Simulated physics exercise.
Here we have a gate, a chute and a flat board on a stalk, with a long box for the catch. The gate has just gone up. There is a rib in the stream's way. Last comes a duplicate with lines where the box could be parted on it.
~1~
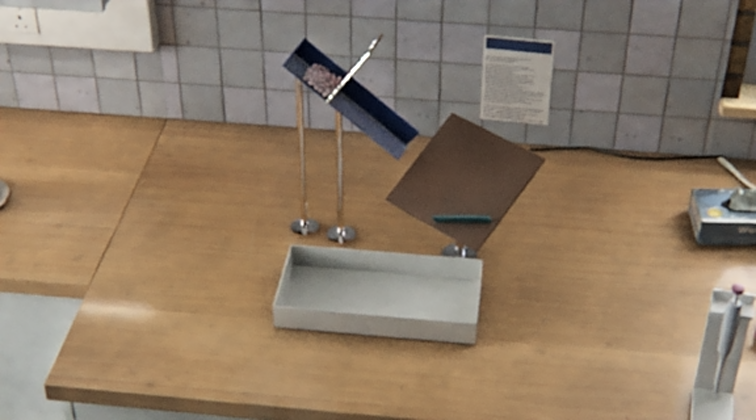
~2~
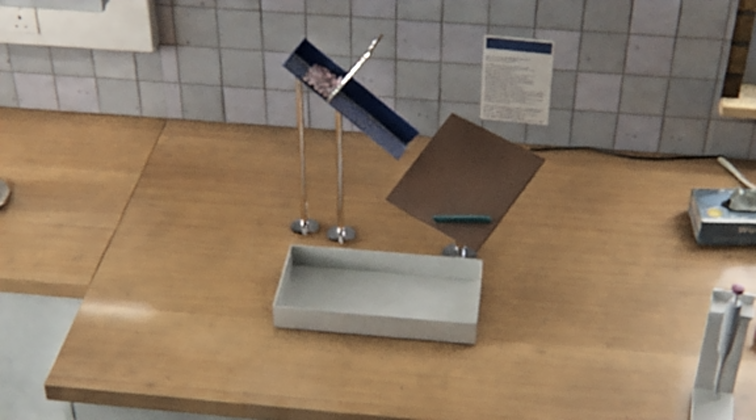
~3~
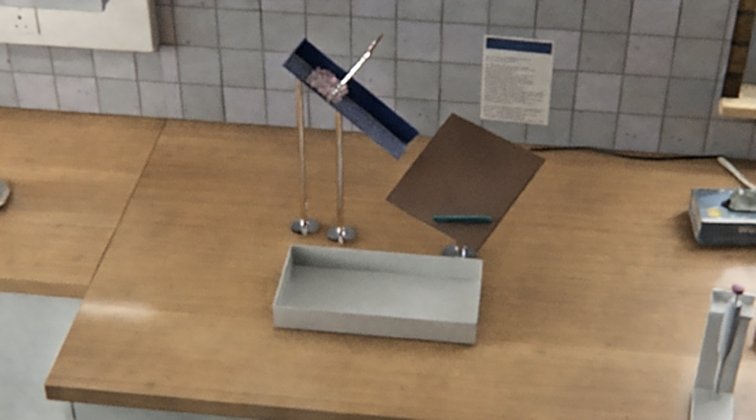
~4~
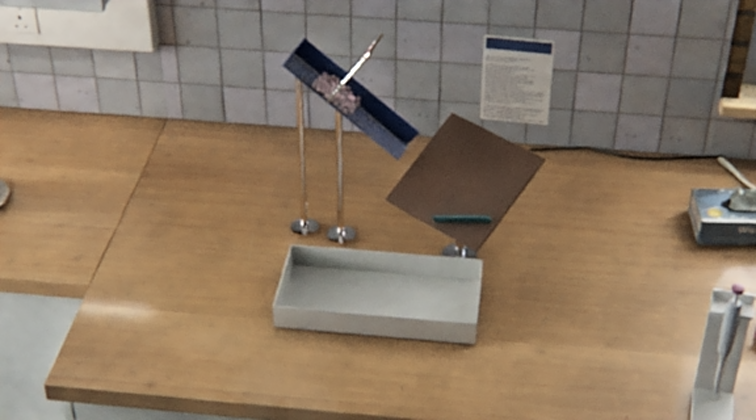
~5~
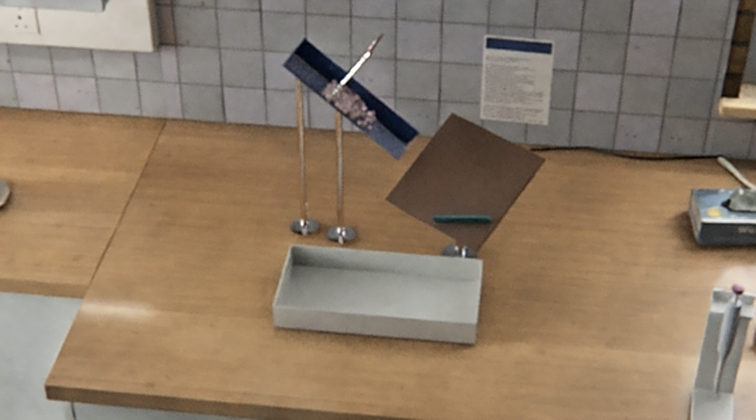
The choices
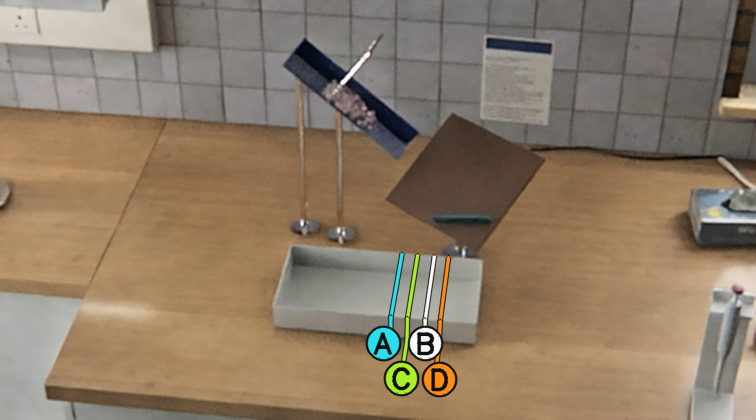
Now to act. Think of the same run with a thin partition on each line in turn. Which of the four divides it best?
A is best.
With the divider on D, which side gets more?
Left.
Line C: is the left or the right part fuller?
The left side.
On the marked copy, line A crosses the front rim at (391, 316); line B crosses the front rim at (425, 319); line C crosses the front rim at (407, 317); line D crosses the front rim at (440, 320).
Choosing A, of what is caught, roughly half on the left of the divider, roughly half on the right.
Choosing B, of what is caught, almost all on the left of the divider, just a few on the right.
Choosing C, of what is caught, almost all on the left of the divider, about a tenth on the right.
Choosing D, of what is caught, almost all on the left of the divider, just a few on the right.
